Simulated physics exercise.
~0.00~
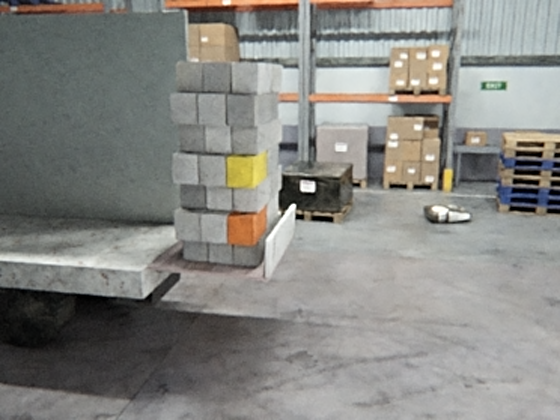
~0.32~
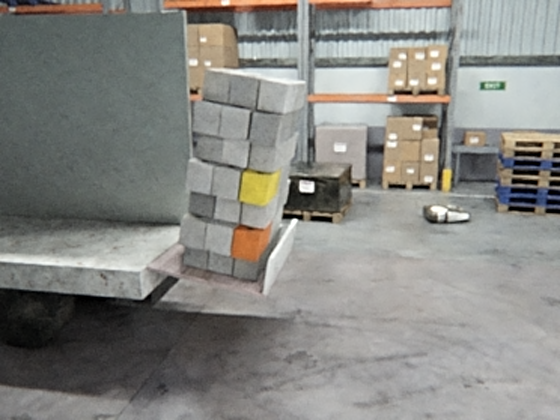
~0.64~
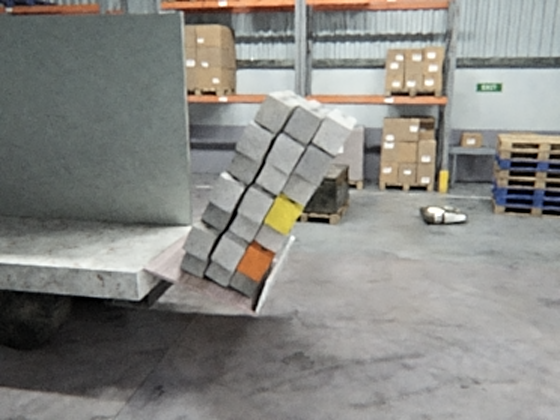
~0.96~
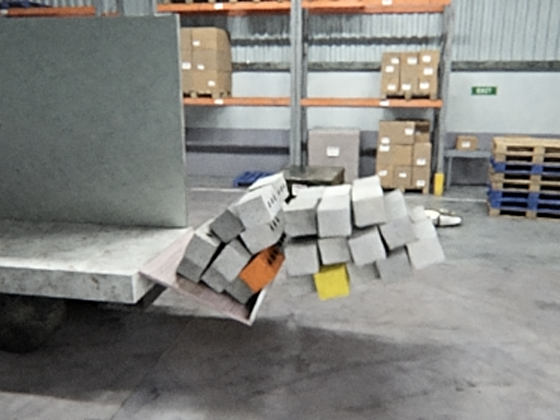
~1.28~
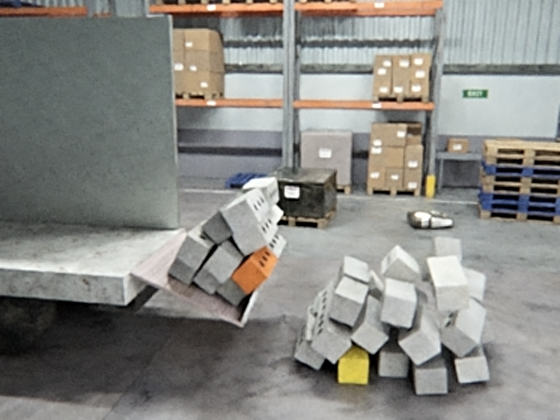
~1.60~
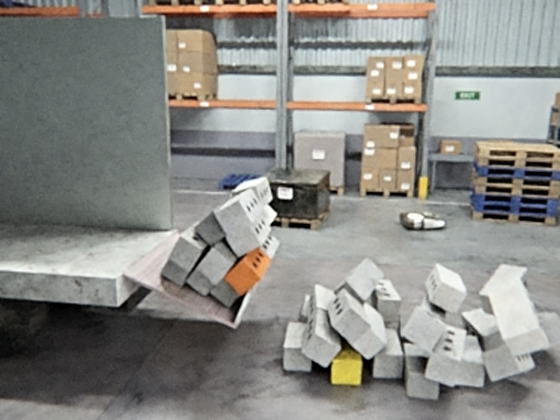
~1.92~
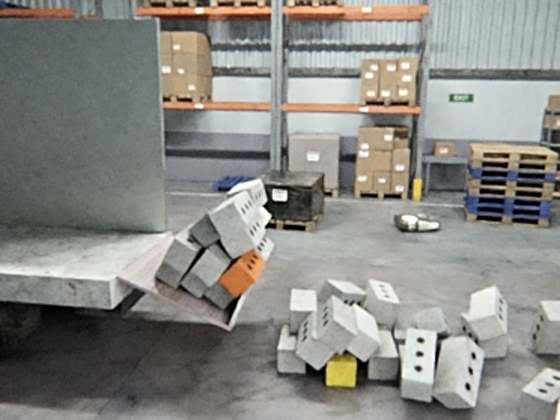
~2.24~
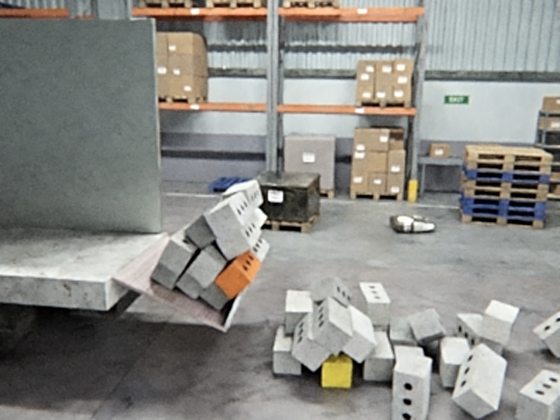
In a warehouse, a tall stack of grey concrete blocks leans right as the platform beneath it tilts down, and the upper blocks, with a yellow one, topple and scatter across the floor, while the orange block and several grey ones stay heaped on the sloping platform.
